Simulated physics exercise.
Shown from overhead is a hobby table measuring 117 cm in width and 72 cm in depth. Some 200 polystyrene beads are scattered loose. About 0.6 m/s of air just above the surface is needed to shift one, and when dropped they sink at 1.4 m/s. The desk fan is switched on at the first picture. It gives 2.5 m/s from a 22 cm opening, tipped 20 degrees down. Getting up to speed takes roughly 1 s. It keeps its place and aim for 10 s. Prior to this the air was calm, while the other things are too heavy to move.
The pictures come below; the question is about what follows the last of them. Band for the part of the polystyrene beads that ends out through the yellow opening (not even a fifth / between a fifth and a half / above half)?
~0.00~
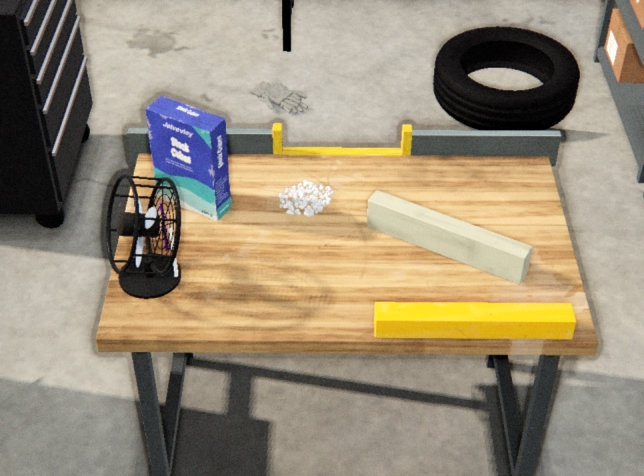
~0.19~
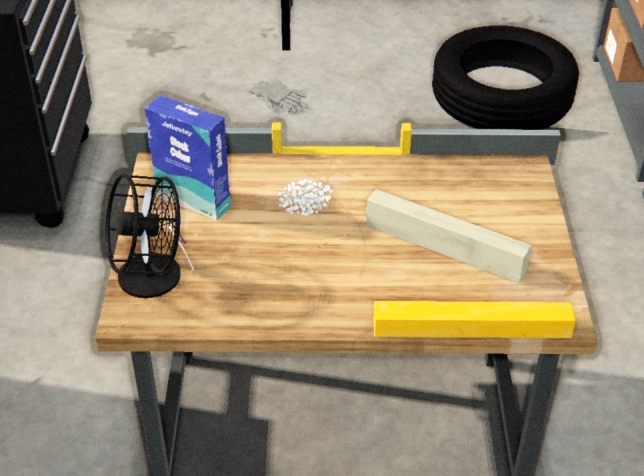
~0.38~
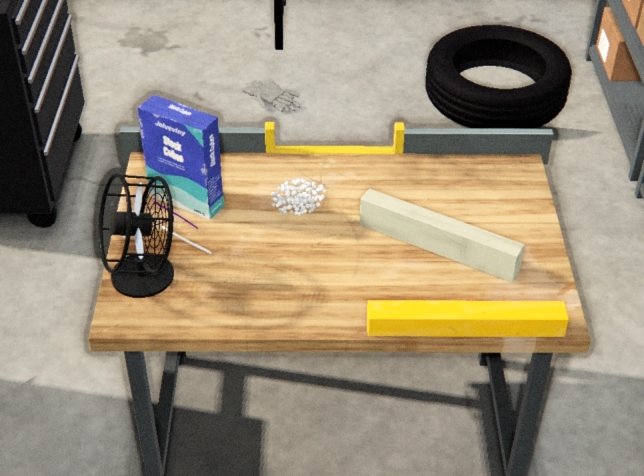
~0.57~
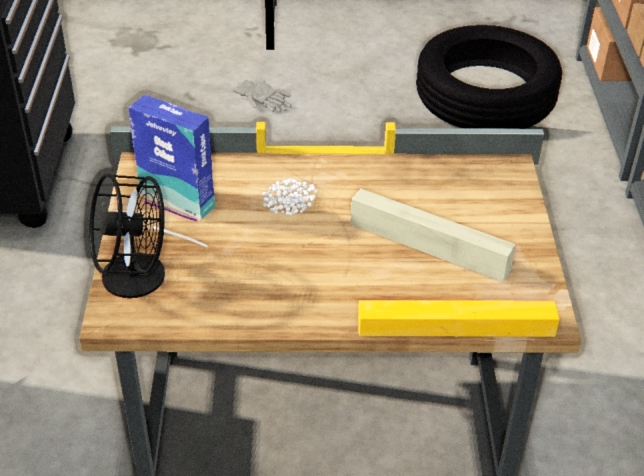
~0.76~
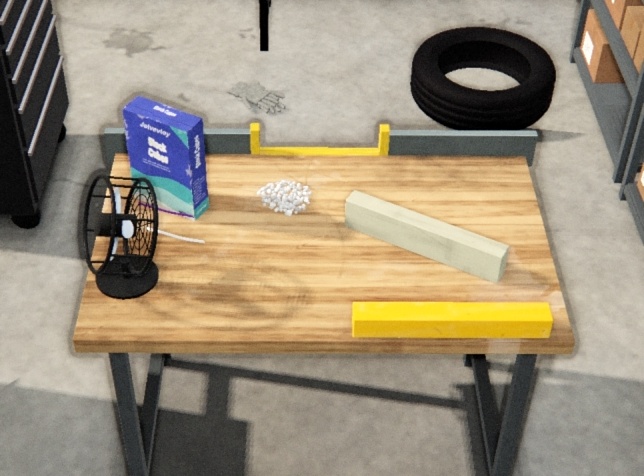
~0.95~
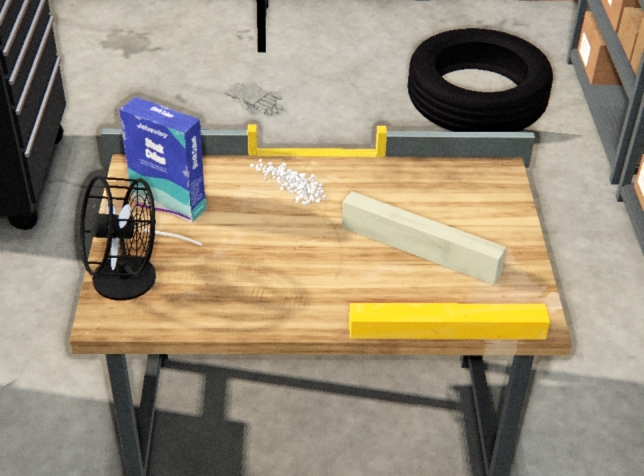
Band: Above half.
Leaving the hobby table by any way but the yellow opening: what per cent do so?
Roughly 2 per cent.
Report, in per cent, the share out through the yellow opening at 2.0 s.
About 90 %.
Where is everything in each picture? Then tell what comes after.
The middle of the polystyrene beads is near (307, 201), none has stirred yet and the mouth of the desk fan is at (143, 225), in the first picture.
The middle of the polystyrene beads is near (306, 197), none has stirred yet and the yellow opening is centred on (341, 153), in the second picture.
The middle of the polystyrene beads is near (300, 197), none has stirred yet, the top of a carton is at (177, 112) and the top of a plank is at (441, 221), in the third picture.
The middle of the polystyrene beads is near (291, 197) and none has stirred yet, in the fourth picture.
The middle of the polystyrene beads is near (287, 196), the farthest in sight from the desk fan is at (306, 189) and about 10 % have left their places, in the fifth picture.
The middle of the polystyrene beads is near (294, 182), the farthest in sight from the desk fan is at (313, 177) and all have left their places, in the sixth picture.
After 2.0 s, 92 % are out through the yellow opening; 94 % have settled or left.
After 3.2 s, 92 % are out through the yellow opening; 95 % have settled or left.
After 5.5 s, 92 % are out through the yellow opening; 96 % have settled or left.
After 10.0 s, at the end, 92 % are out through the yellow opening.
